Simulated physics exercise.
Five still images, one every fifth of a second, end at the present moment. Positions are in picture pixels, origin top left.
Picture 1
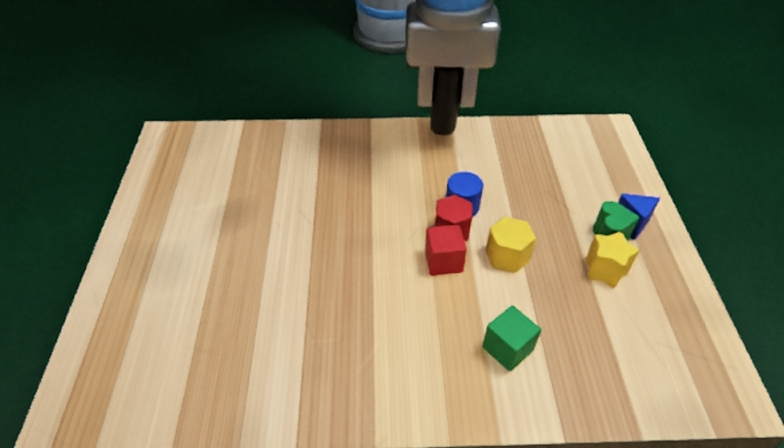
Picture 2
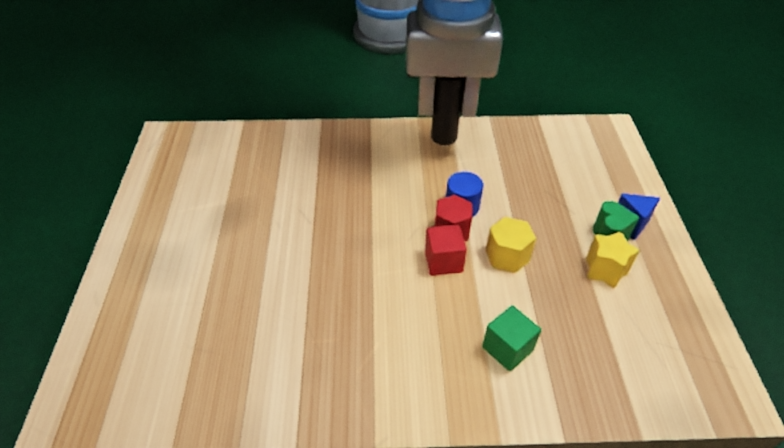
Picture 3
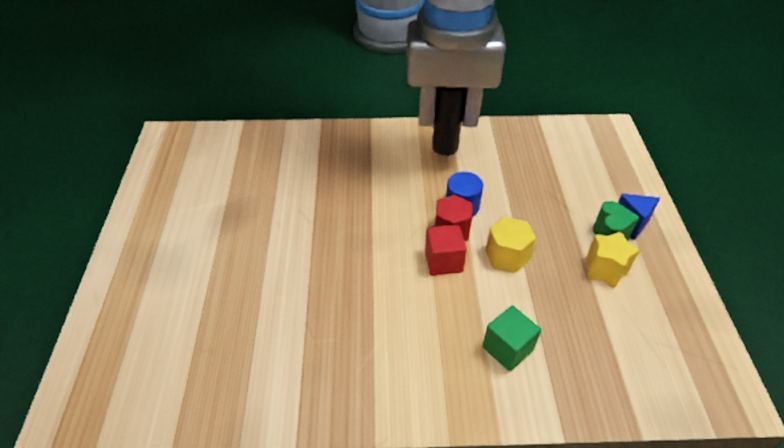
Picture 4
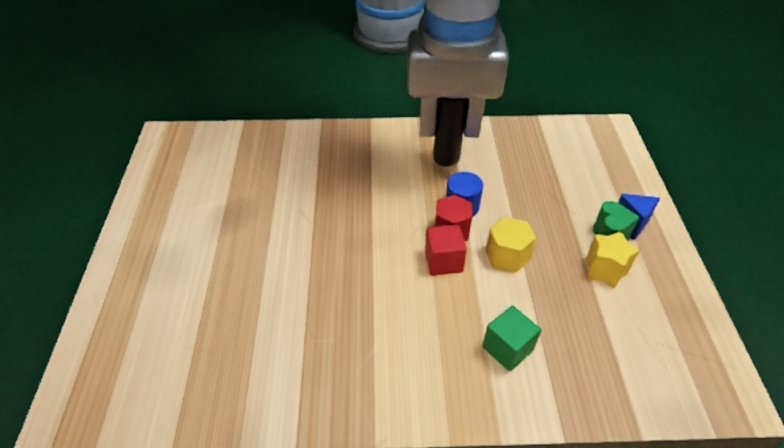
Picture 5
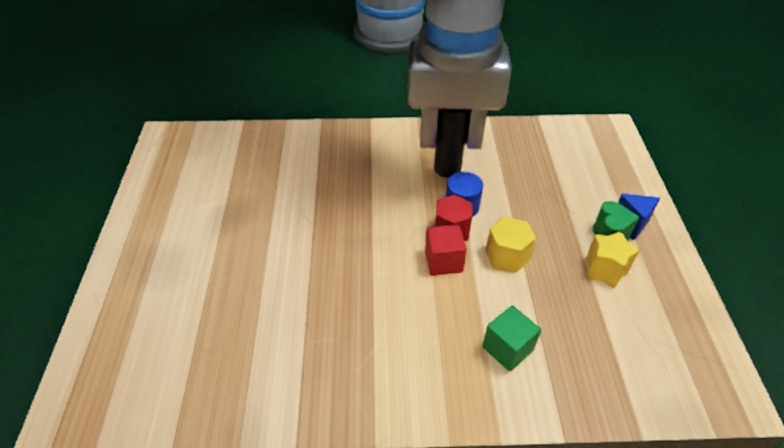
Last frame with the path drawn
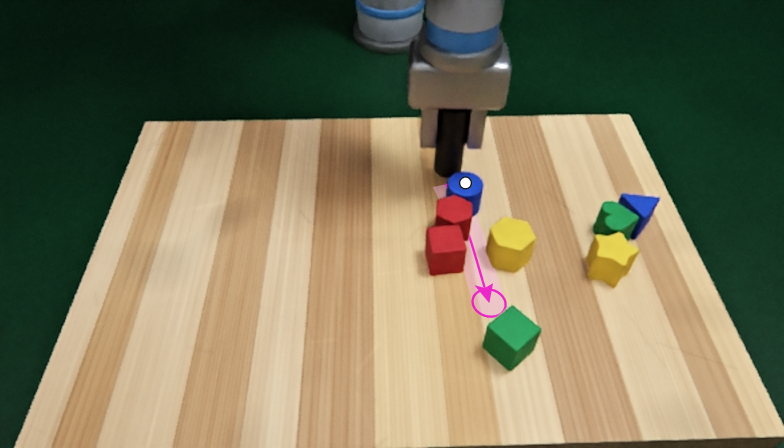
At first, a robot arm holds a dark stick at the far edge of a striped wooden board scattered with red, blue, yellow and green blocks. The stick then moves steadily toward the viewer, closing in on the blue round block, while all the blocks stay still.
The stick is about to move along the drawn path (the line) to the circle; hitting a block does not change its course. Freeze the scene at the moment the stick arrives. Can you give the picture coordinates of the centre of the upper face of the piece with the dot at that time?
It will likely be found at (510, 217).
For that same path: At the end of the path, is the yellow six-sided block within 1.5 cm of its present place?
No, that is not how it ends up.
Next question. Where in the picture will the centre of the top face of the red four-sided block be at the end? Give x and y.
At (418, 285).
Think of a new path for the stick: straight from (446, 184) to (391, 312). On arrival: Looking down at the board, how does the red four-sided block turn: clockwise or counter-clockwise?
It ends up turned clockwise.
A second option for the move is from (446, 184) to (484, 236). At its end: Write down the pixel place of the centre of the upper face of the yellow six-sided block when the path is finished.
By then it is at (545, 254).
Path on the board, from (446, 184) through (463, 219) and (476, 258) to (489, 303); the dot is on the blue circular block.
On the path given first. One third of the way, stick (465, 203); red four-sided block (444, 248); red six-sided block (458, 220), turned 20° clockwise; blue circular block (497, 208); yellow six-sided block (518, 235), turned 15° clockwise.
Two thirds of the way, stick (479, 243); red four-sided block (428, 273), turned 45° clockwise; red six-sided block (459, 255), turned 65° clockwise; blue circular block (510, 217); yellow six-sided block (538, 245), turned 45° clockwise.
At the end, stick (492, 288); red four-sided block (418, 285), turned 85° clockwise; red six-sided block (458, 286), turned 105° clockwise; blue circular block (510, 217); yellow six-sided block (538, 245), turned 45° clockwise.
